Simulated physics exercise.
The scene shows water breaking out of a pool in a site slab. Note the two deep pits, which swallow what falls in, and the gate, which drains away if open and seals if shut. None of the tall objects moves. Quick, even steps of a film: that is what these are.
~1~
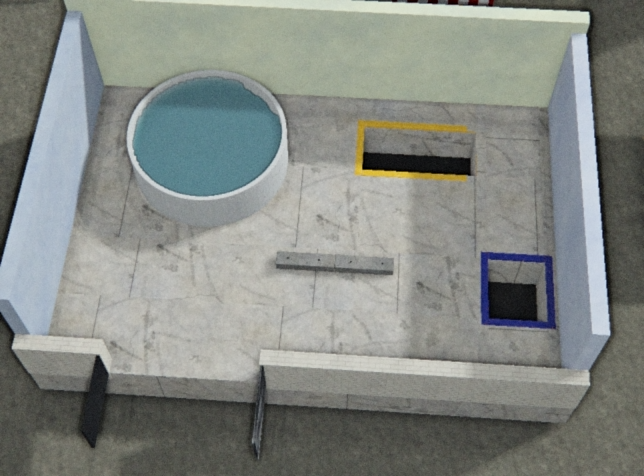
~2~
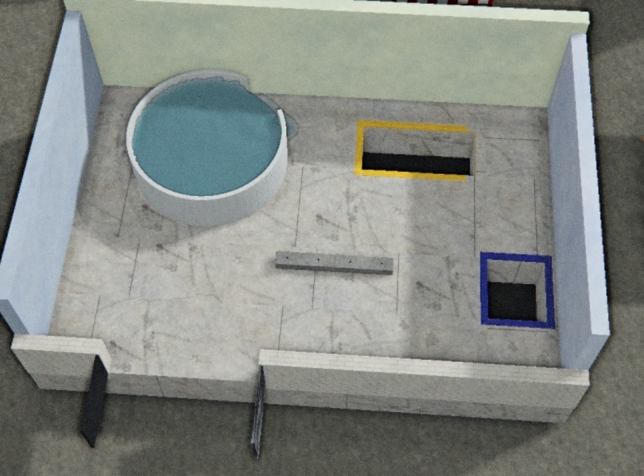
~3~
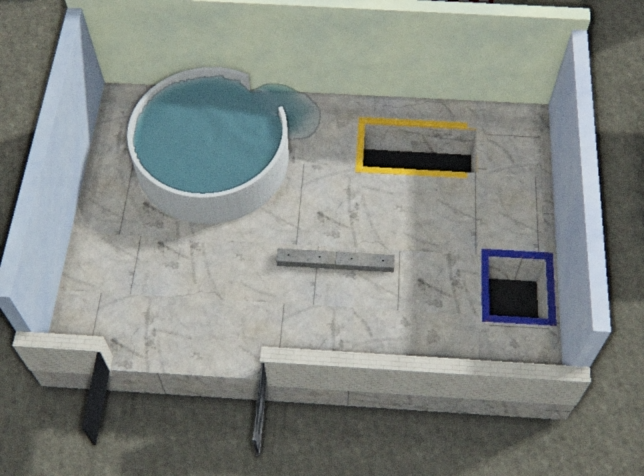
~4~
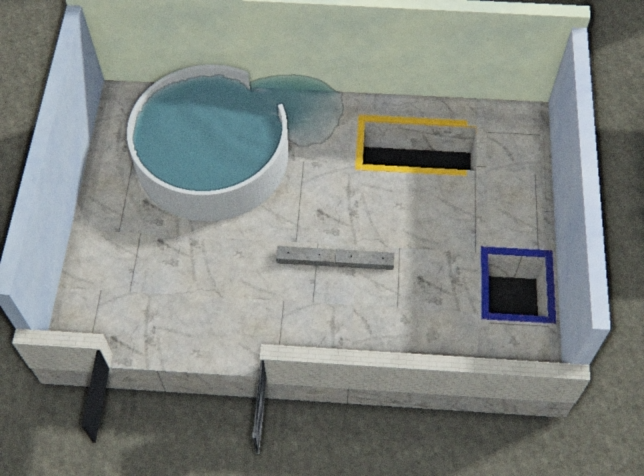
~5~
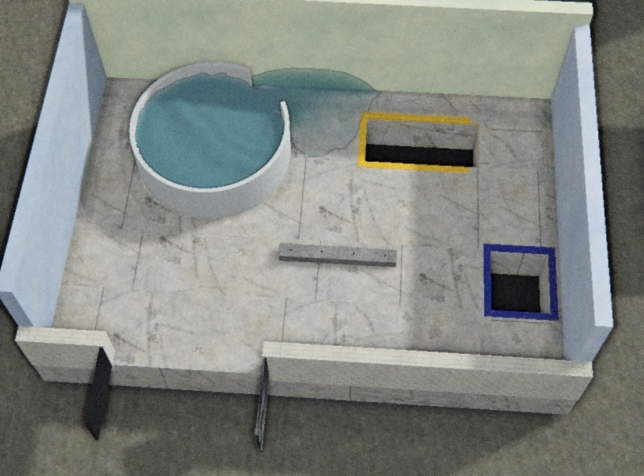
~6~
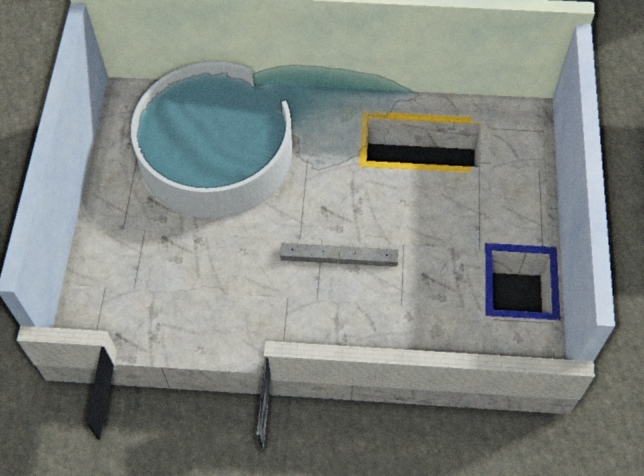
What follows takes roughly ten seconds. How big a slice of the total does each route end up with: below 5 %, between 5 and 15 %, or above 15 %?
At the end, the gate ends up low - beneath five per cent. The yellow pit ends up high - past fifteen per cent. The blue pit ends up mid-range - five to fifteen per cent.
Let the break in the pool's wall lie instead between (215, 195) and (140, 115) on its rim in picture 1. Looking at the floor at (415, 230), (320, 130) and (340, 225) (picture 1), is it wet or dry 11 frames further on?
Point 1: Unwetted; point 2: Unwetted; point 3: Unwetted.
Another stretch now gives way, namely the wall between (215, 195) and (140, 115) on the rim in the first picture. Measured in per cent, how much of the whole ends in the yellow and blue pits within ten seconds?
The yellow pit gets 4 per cent and the blue pit 12 per cent.
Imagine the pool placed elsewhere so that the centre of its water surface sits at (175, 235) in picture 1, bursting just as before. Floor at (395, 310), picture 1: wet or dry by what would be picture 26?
That spot would be not reached.
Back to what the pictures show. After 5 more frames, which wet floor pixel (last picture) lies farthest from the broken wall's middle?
I reckon the front has reached (551, 106) by then.
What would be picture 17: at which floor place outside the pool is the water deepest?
I would choose the pixel (283, 93).
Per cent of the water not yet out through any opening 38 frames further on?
My figure: Some 62 per cent.
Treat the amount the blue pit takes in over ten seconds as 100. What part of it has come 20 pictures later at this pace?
I make it 10 per cent.
A moment on, water covers 15 % of the floor; the gate 0 %, the yellow pit 4 %, the blue pit 0 %.
Next, water covers 20 % of the floor; the gate 0 %, the yellow pit 12 %, the blue pit 0 %.
Then, water covers 35 % of the floor; the gate 0 %, the yellow pit 22 %, the blue pit 1 %.
Later, water covers 55 % of the floor; the gate 0 %, the yellow pit 34 %, the blue pit 4 %.
In the end, water covers 75 % of the floor; the gate 2 %, the yellow pit 45 %, the blue pit 7 %.
